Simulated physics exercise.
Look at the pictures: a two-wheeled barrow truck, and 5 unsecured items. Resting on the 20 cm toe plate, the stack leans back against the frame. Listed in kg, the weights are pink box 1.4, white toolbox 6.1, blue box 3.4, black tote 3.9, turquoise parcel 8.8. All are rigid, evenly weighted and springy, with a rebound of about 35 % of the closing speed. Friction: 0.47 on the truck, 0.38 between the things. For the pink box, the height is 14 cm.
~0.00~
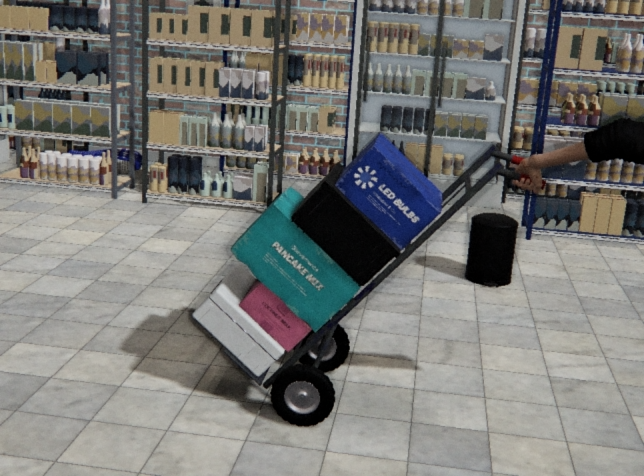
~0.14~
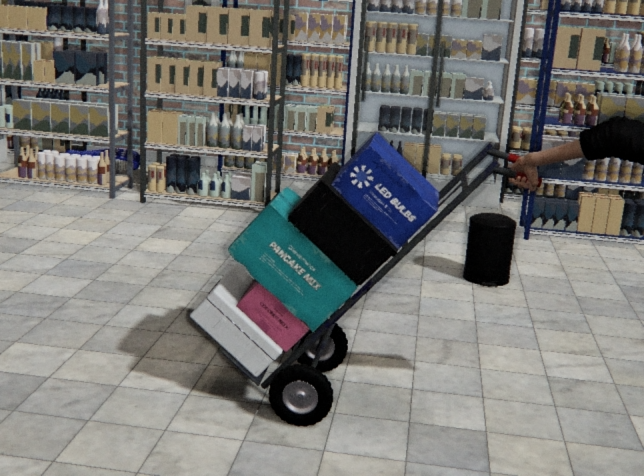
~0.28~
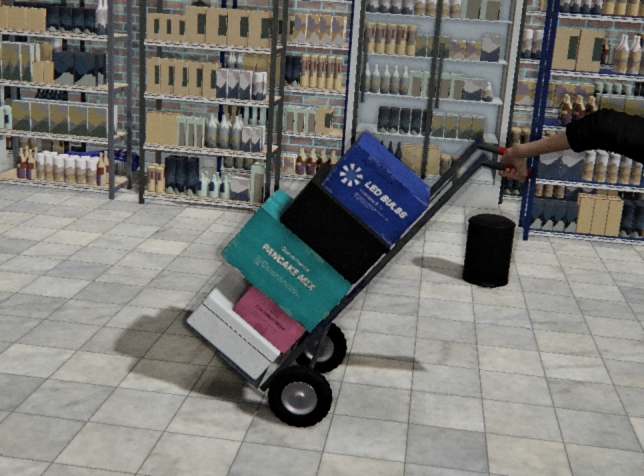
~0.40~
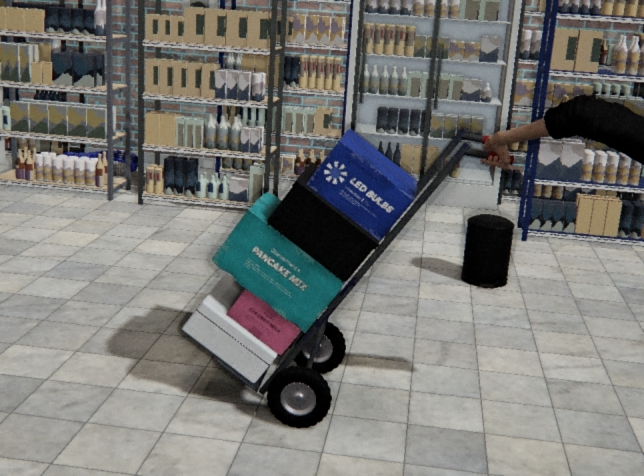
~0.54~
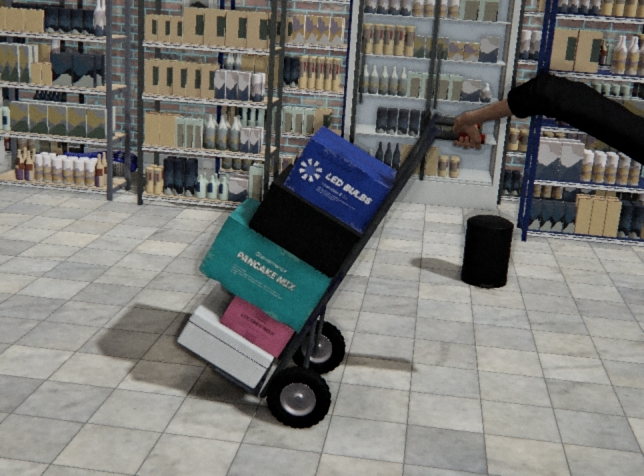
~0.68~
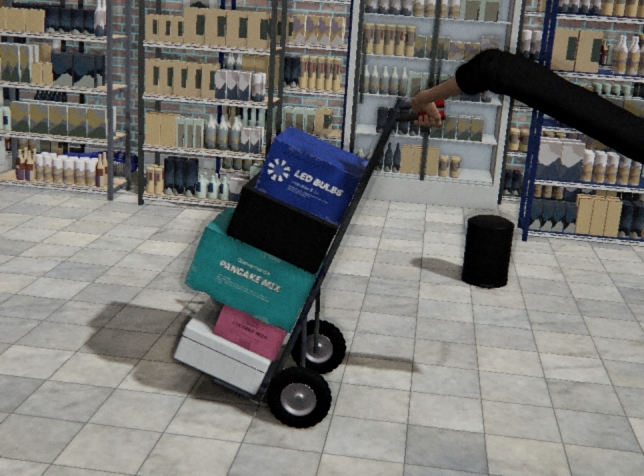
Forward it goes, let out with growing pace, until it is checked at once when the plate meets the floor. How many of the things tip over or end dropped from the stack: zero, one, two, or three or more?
Three or more.
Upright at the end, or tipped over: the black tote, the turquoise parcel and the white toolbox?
Final state - black tote: Goes over; turquoise parcel: Goes over; white toolbox: Remains on its base.
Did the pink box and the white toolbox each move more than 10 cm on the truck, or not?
First the pink box: It departs its position; then the white toolbox: It stays in position.
Around 1.18 s, truck upright; pink box tipped 21° against what carries it near (233, 326); white toolbox tipped 4° against what carries it near (228, 369); blue box tipped 21° against what carries it.
Around 1.48 s, truck upright; blue box, black tote and turquoise parcel now dropped from the stack; pink box tipped 64° against what carries it near (210, 315); white toolbox tipped 4° against what carries it near (228, 369).
Around 1.68 s, truck upright; pink box on its side near (187, 317); white toolbox tipped 4° against what carries it near (228, 369).
Around 2.08 s, truck upright; pink box upside down near (160, 326); white toolbox tipped 4° against what carries it near (228, 369).
Finally (3.1 s), dropped from the stack, blue box, black tote and turquoise parcel; on their side or leaning hard on the truck, pink box; white toolbox still in place (within 10 cm). Final places as that camera would see them, pink box near (156, 329), white toolbox near (228, 369).
